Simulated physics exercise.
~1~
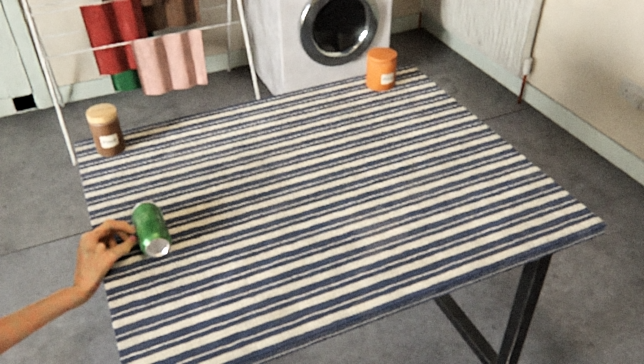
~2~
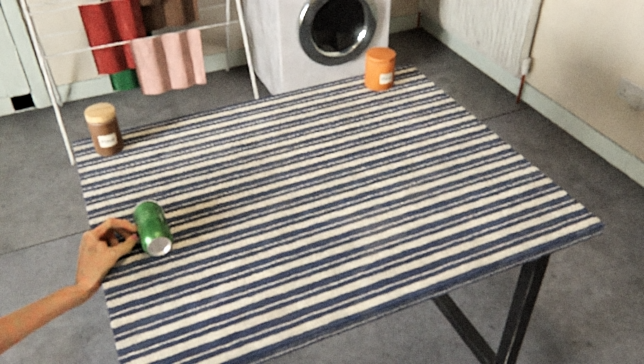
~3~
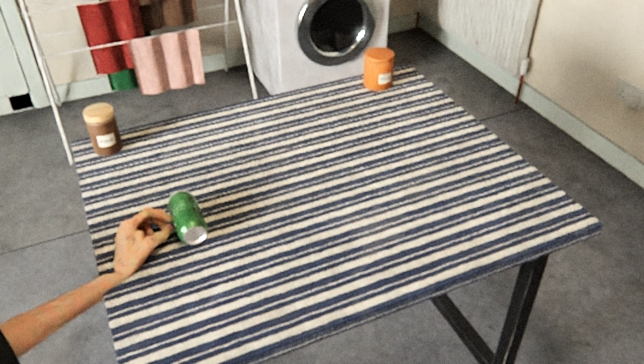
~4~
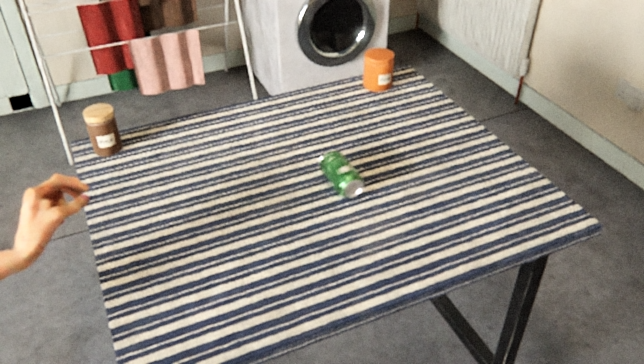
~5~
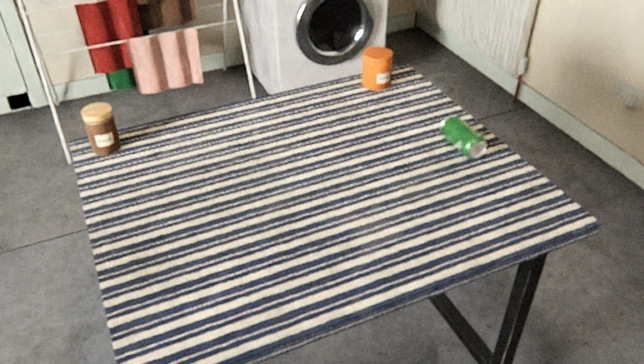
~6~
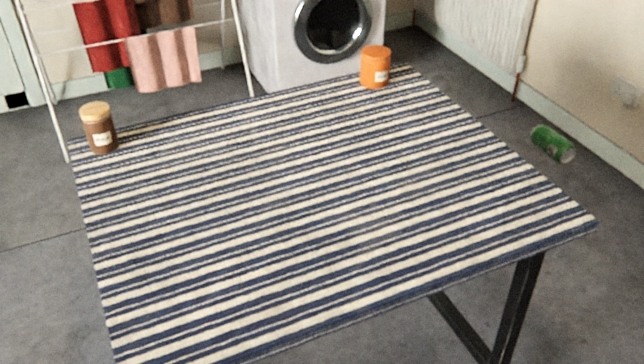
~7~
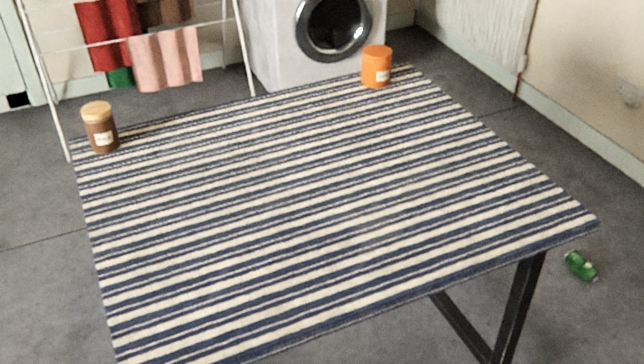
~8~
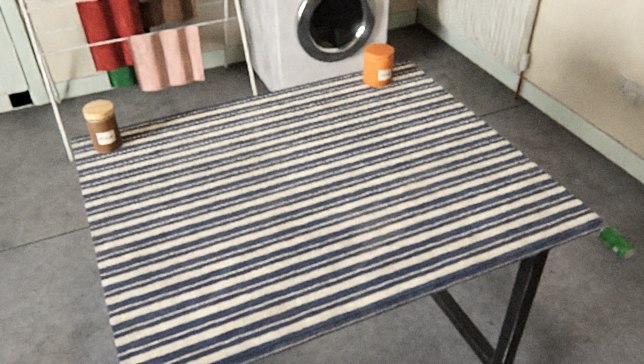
A hand reaches in from the left over a table covered with a blue and cream striped cloth, seen from above by a slightly swaying camera, with a washing machine and a drying rack behind. A green can lies on its side near the hand, while a brown jar stands at the back left corner and an orange jar at the far edge. The hand pushes the can to the right, lets go and draws back. The can rolls on across the cloth and drops off the right side. It ends off the table, beyond the right corner, and both jars stay put.
